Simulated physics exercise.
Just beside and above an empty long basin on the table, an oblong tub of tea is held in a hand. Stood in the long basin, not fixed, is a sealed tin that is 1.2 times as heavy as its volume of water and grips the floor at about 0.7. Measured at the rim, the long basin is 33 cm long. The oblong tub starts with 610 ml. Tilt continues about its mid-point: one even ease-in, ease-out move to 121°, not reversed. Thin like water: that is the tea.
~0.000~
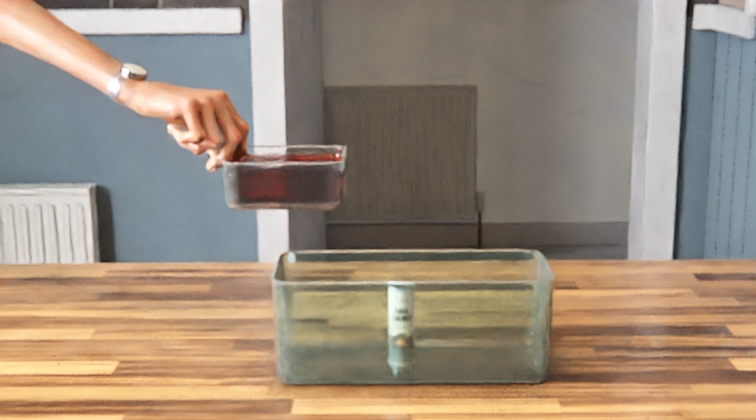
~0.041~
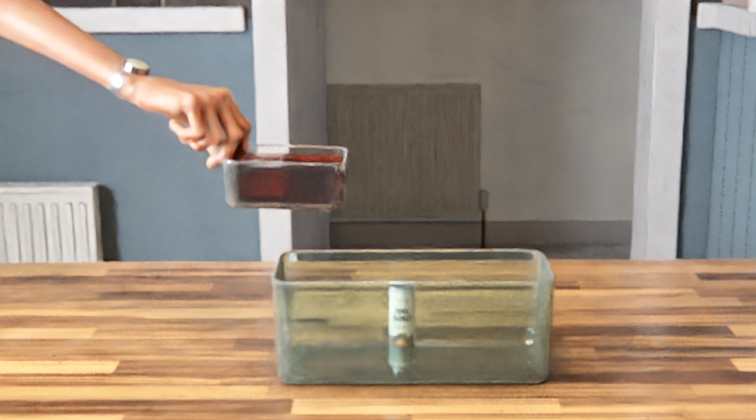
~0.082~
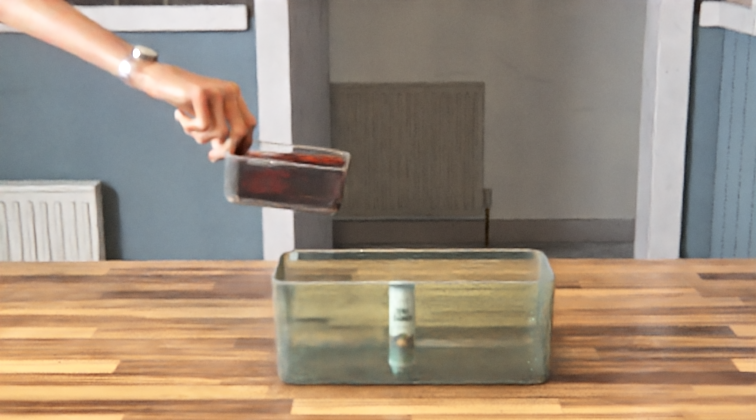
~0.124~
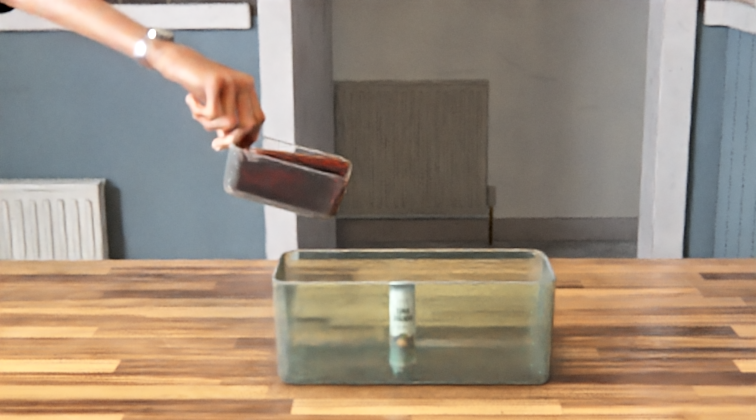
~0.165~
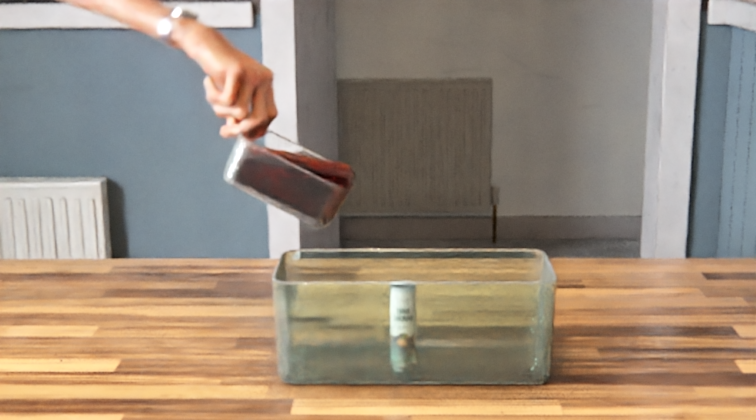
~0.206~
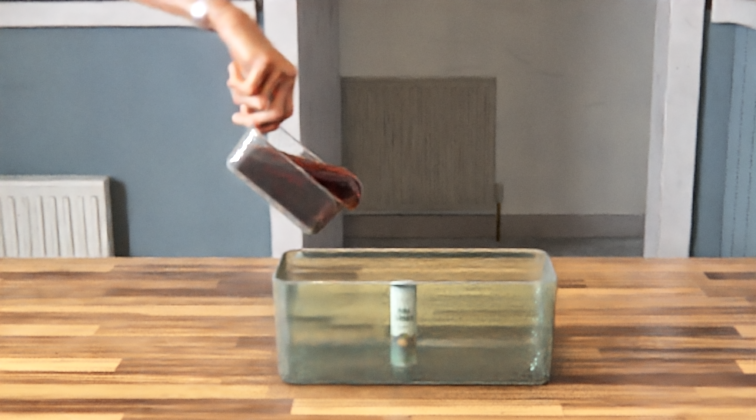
At the start, a hand holds a small clear tub of dark reddish liquid nearly level, above and left of a long glass basin with a small tin standing inside. The hand rises and turns, tilting the tub steadily down to the right, until the liquid reaches its lowered rim and a little slips over.
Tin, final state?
It tilts over.
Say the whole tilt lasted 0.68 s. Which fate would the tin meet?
In that case the tin stays vertical.
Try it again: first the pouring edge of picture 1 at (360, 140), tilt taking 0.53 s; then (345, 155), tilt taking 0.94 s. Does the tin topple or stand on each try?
First it stays on its base; then it stays on its base.
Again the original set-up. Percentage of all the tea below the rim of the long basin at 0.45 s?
Near 82 in a hundred.
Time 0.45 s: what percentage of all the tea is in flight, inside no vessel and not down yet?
Around 10 in a hundred.
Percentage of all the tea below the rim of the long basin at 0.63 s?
Around 94 per cent of the whole.
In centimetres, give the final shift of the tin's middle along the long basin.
7.5 cm.
By 0.45 s the tilt is 116° and 6 per cent is still to pour; the tin stands where it began.
By 0.63 s the tilt is 121° and 0 per cent is still to pour; the tin leans 21°.
By 0.82 s the tilt is 121° and 0 per cent is still to pour; the tin lies on its side.
By 1.02 s the tilt is 121° and 0 per cent is still to pour; the tin lies on its side.
At rest the tin lies on its side.
